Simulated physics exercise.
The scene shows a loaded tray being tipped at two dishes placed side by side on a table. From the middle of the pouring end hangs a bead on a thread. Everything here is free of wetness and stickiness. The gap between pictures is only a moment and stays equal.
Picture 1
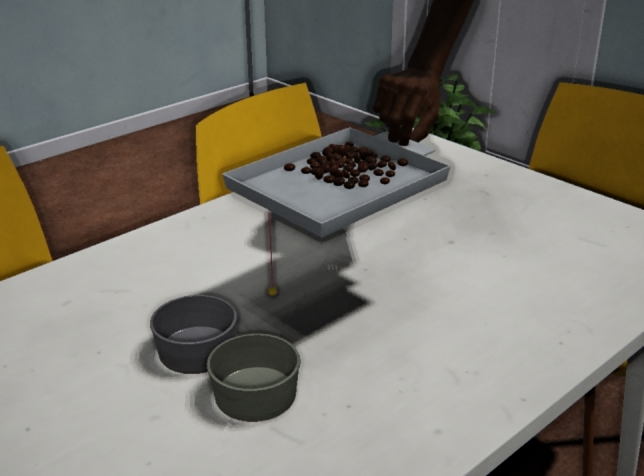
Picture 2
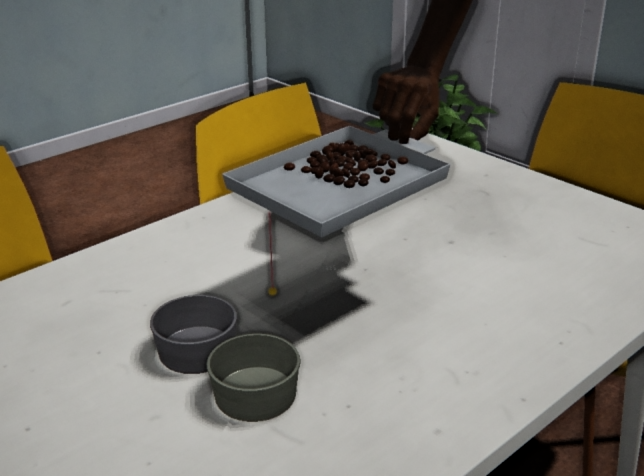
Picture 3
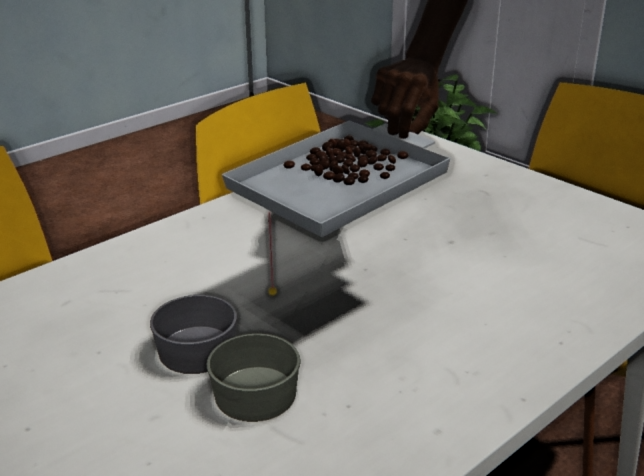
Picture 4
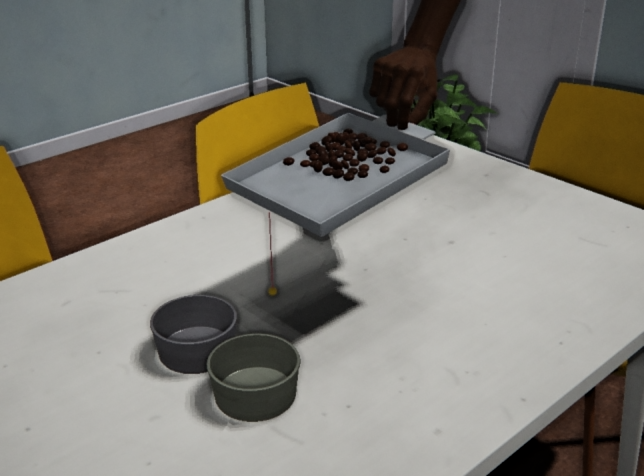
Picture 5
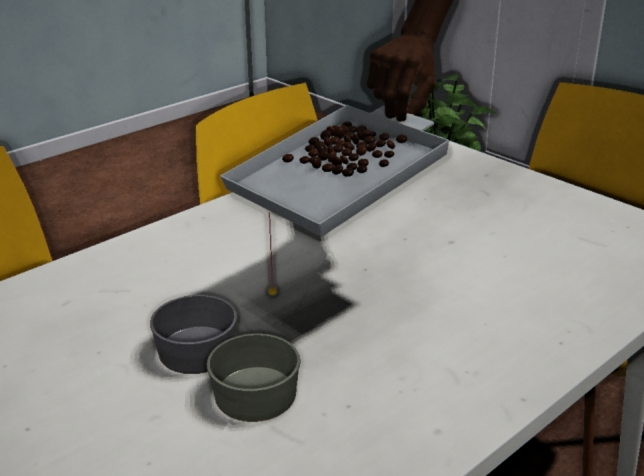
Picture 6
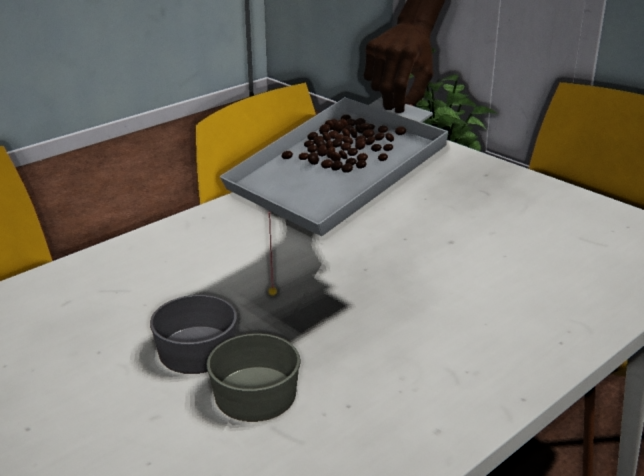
A hand slowly raises the far end of a gray tray of brown chocolate drops.
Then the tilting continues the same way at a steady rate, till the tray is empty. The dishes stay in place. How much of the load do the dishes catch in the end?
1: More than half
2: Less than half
Less than half (2).
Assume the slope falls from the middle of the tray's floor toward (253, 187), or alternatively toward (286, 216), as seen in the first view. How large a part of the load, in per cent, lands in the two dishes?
Roughly 0 percent, then 30 percent.
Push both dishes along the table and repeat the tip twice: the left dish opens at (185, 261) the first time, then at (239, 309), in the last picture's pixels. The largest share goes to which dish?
Result, try one: The dish further right; try two: The dish further left.
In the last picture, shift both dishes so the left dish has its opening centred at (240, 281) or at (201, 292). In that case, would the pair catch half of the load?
At place one the minor share; at place two the bulk.
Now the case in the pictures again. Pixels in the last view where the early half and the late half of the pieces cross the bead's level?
First half (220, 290); second half (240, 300).
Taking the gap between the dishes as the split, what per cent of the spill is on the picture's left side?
Looks to be around 30 per cent of the spill.
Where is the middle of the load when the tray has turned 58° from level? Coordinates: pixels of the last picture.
Look about (259, 187) in the last picture.
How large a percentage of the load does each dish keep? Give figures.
I'd say the left dish holds some 30 % and the right dish some 0 %.
Shortly afterwards, tray tipped steeply; the whole lot on the tray.
Next, tray tipped right over; near two thirds on the tray; only a few in the left dish; only a few outside both; near a third in the air.
Some moments later, tray tipped past a quarter turn; only a few in the right dish; near a third in the left dish; near two thirds outside both.
In the end, tray tipped past a quarter turn; only a few in the right dish; near a third in the left dish; near two thirds outside both.
